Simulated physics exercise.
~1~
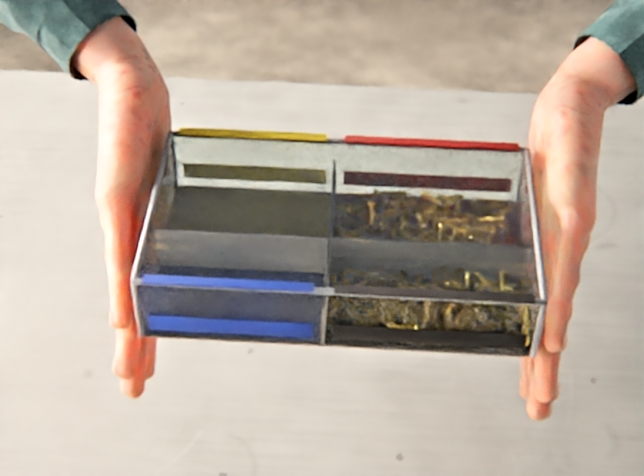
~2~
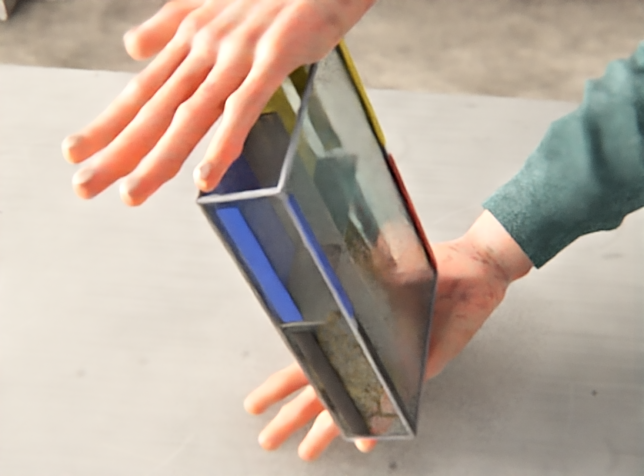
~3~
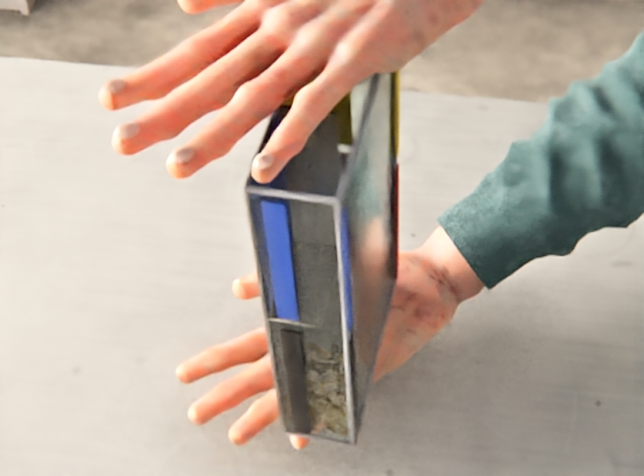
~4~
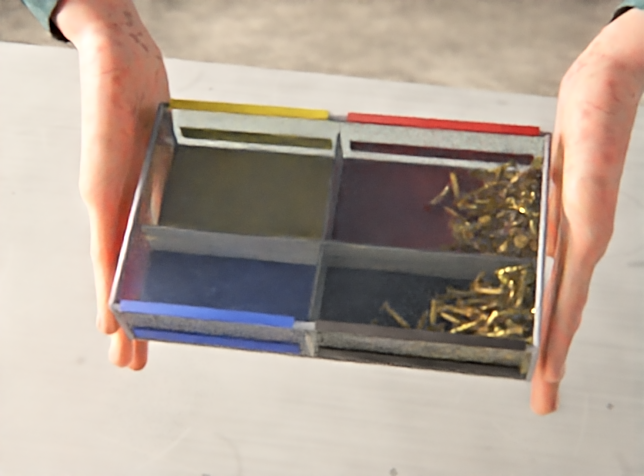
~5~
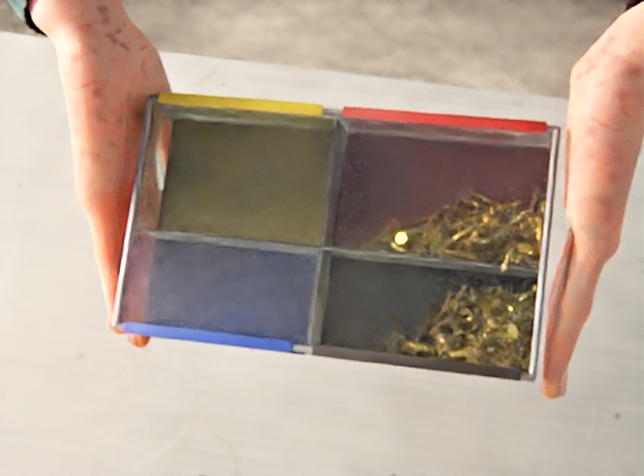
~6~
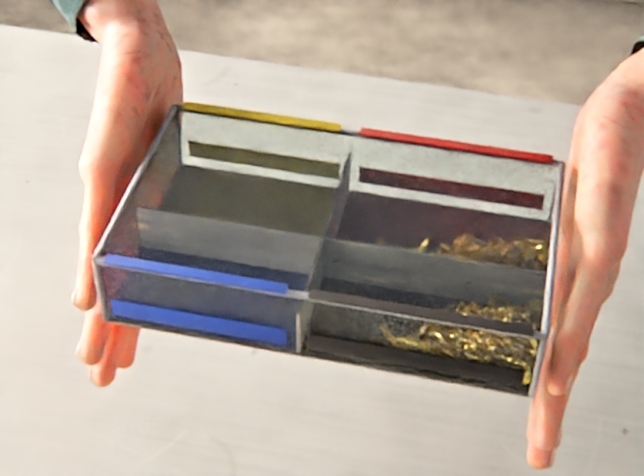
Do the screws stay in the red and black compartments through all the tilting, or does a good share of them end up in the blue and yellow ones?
They stay in the red and black compartments, which each hold a large share at the end. The blue and yellow compartments are left empty.
